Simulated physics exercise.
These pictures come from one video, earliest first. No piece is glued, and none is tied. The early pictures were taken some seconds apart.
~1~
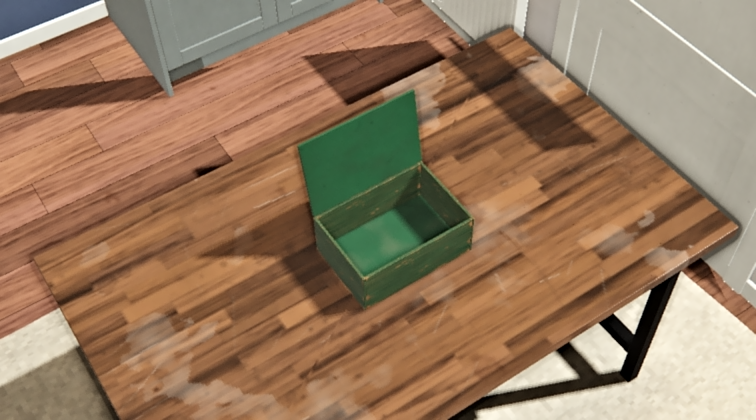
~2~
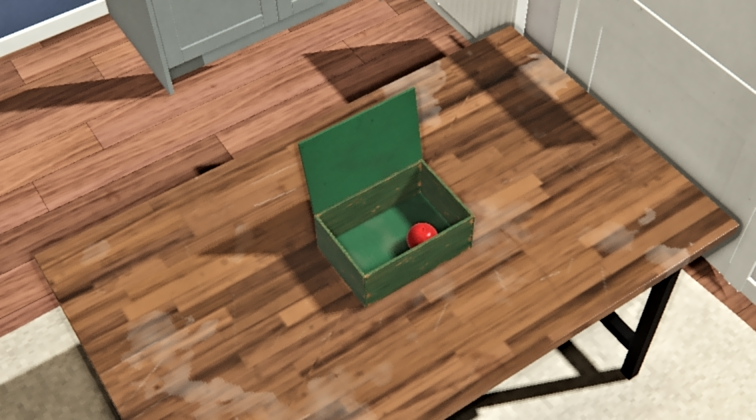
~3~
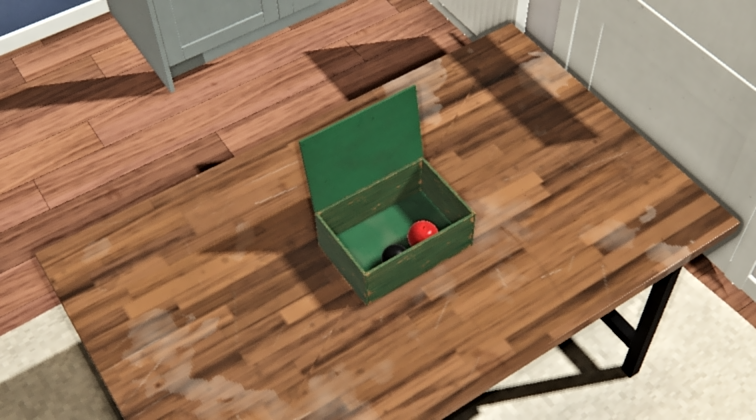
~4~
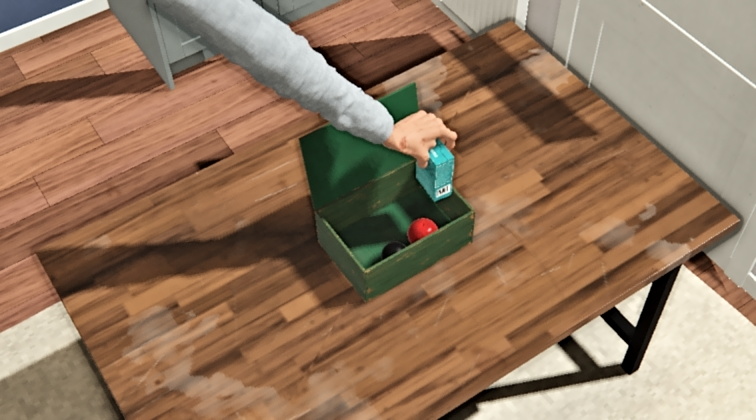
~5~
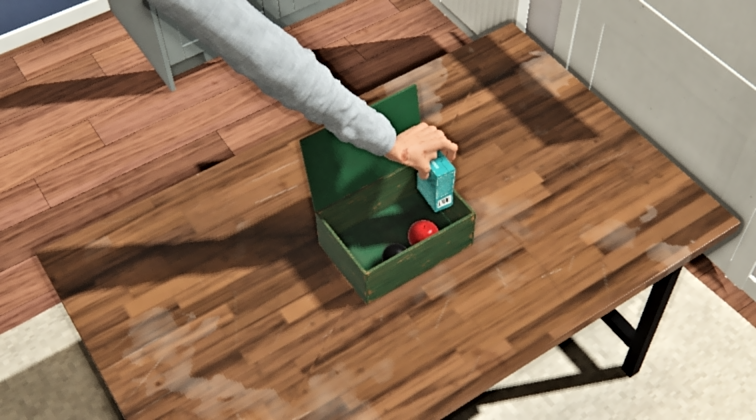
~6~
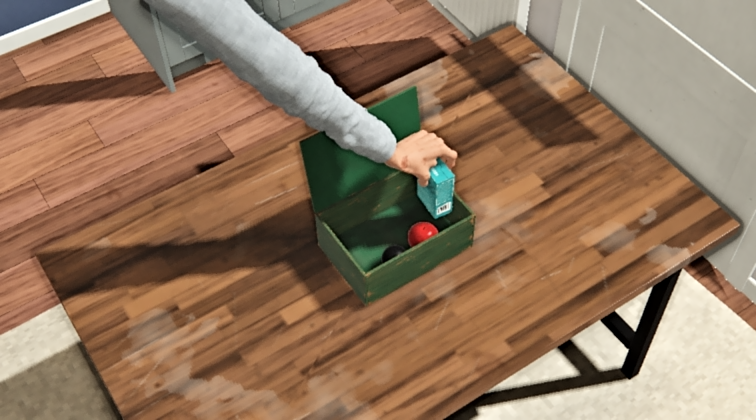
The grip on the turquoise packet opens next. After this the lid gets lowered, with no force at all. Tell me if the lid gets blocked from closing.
It gets blocked and stays up.
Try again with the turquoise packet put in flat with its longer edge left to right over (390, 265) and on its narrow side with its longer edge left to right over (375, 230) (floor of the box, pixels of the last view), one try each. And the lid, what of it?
Trial 1: Lid lowered. Trial 2: Lid lowered.
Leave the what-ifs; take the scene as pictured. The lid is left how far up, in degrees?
Roughly 14°.
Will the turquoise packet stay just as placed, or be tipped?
Once everything settles, it keeps its original angle.
Then, 1.00 s after the last picture, lid starting down; turquoise packet slid about its own width near (434, 208); red apple rolled a little.
Then, 1.70 s after the last picture, lid 52° above the rim; turquoise packet slid about its own width near (434, 208); red apple rolled a little.
At rest, lid 14° above the rim; moved from the start, turquoise packet; the other 2 in place. Seen from the same camera at the end, turquoise packet near (434, 208).
